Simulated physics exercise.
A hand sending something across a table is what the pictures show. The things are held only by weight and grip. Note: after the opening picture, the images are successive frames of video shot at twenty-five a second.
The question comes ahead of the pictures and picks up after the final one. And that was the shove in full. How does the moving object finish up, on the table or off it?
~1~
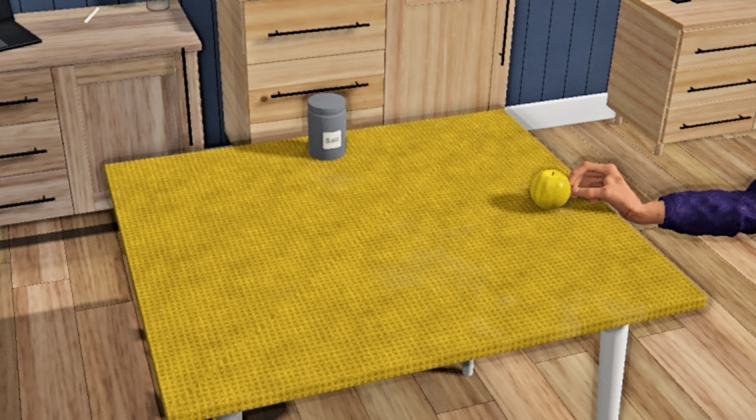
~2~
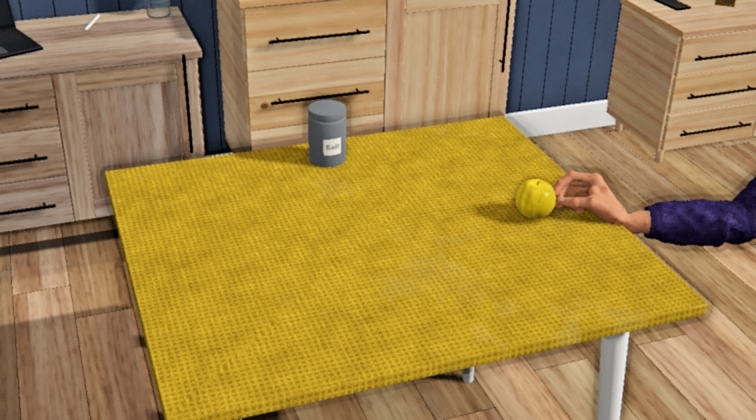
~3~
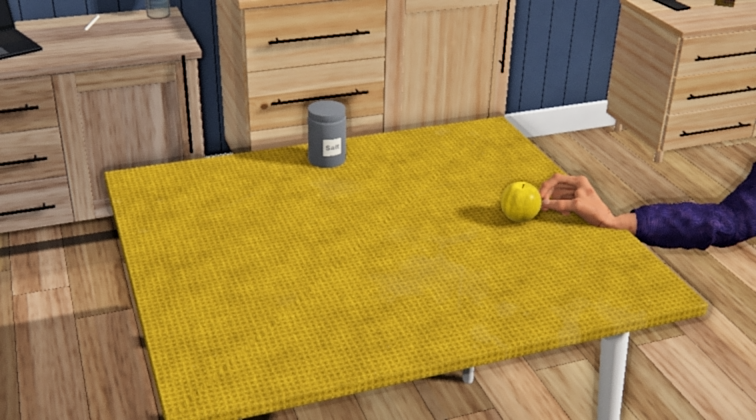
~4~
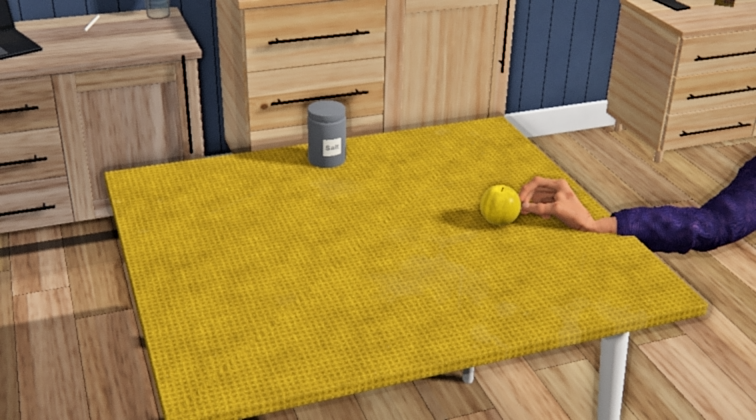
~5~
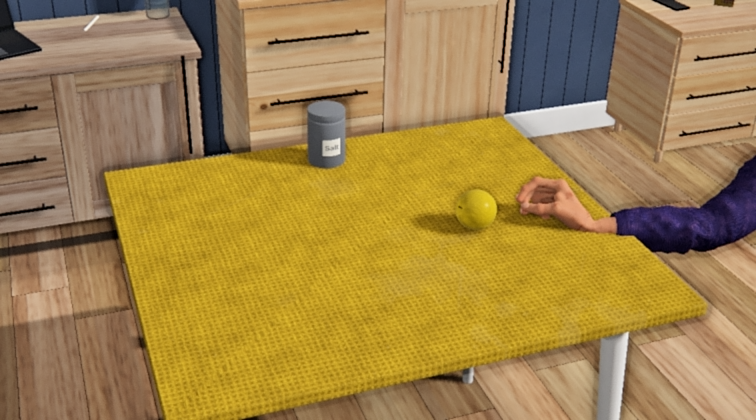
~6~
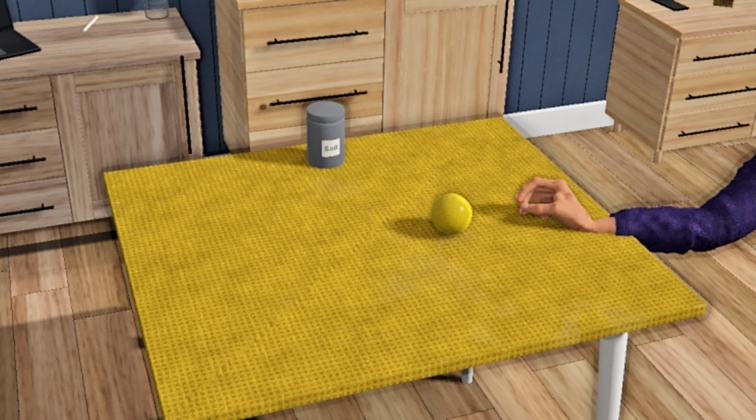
It finishes off the table.
Then, 0.30 s after the last picture, yellow apple rolled well along near (265, 246).
Then, 0.60 s after the last picture, yellow apple now off the table.
Then, 0.90 s after the last picture, things are still on the move.
By the end, off the table, yellow apple.
